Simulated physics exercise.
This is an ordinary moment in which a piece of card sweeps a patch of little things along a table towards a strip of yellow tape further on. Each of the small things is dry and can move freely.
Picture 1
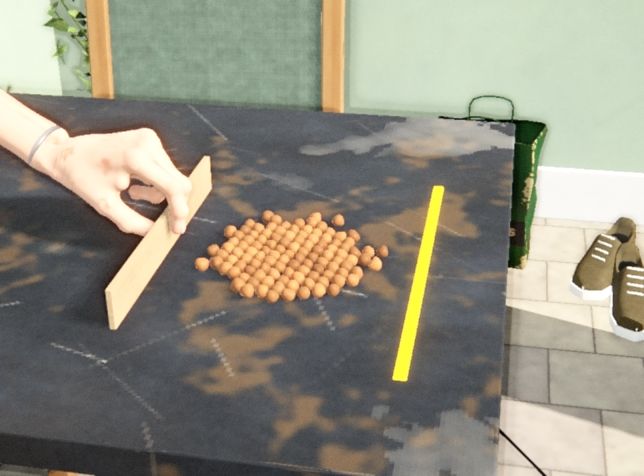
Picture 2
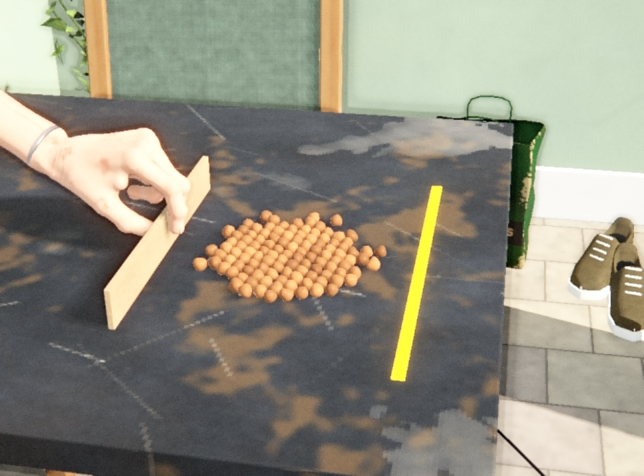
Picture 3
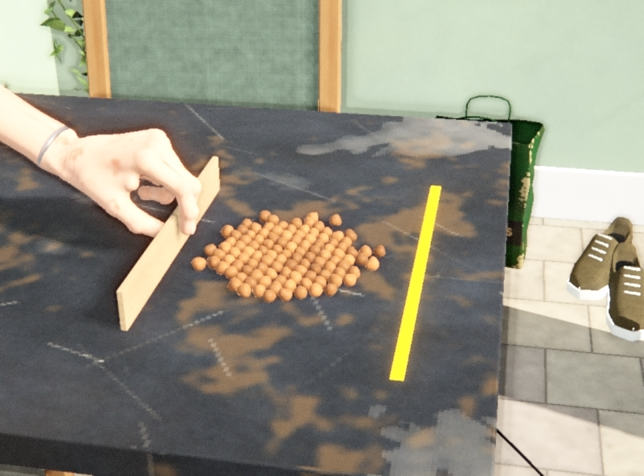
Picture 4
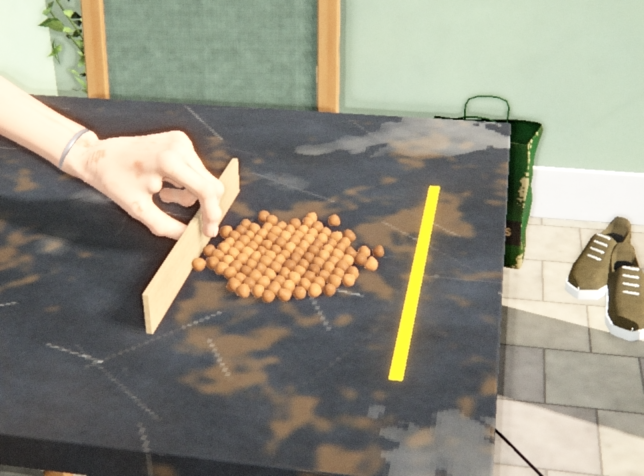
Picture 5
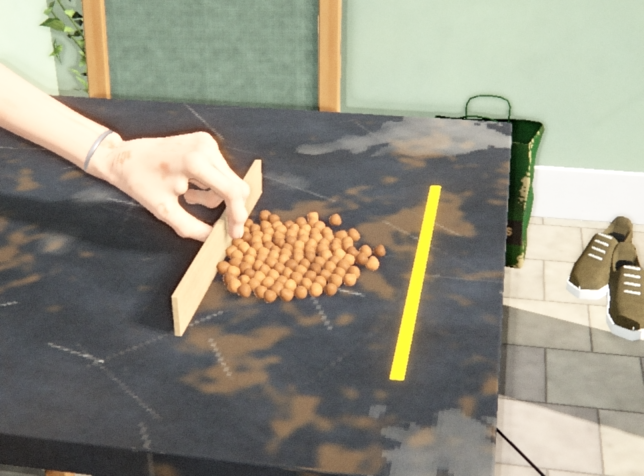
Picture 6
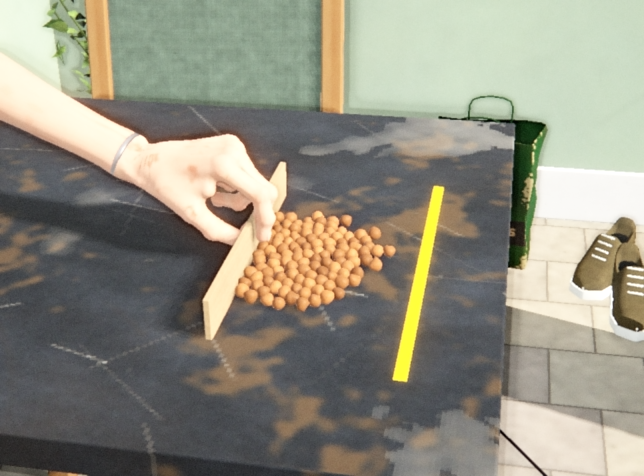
The video shows a hand holding a piece of card upright on a dark, mottled table, at first still, then sliding it right into a patch of small round brown hazelnuts, bunching them together and pushing them slightly rightward.
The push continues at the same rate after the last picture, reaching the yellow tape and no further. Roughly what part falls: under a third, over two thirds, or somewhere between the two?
Under a third.
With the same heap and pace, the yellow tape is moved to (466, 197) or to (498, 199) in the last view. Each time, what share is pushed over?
Case one: Around 50 in a hundred; case two: Around 100 in a hundred.
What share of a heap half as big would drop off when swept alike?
Count per hundred: Around 0.
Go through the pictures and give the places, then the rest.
The first picture shows piece of card (119, 297), at rest; yellow tape (437, 194), about a palm's width from the edge; edge at (507, 280); the heap (289, 255), hazelnuts.
The second picture shows piece of card (117, 297), at rest.
The third picture shows piece of card (130, 298); the heap (286, 255).
The fourth picture shows piece of card (155, 301).
The fifth picture shows piece of card (183, 303); the heap (298, 254), roughly a quarter pushed along.
The sixth picture shows piece of card (214, 307); yellow tape (437, 195); edge at (508, 280); the heap (308, 255), the larger part pushed along.
Just after the last frame, piece of card still moving, near (343, 230); heap all on the table, its front near (450, 247).
A moment on, piece of card stopped at the yellow tape; heap just a few over the edge.
Further on, piece of card stopped at the yellow tape; heap roughly a quarter over the edge.
When it is over, piece of card stopped at the yellow tape; heap roughly a quarter over the edge.
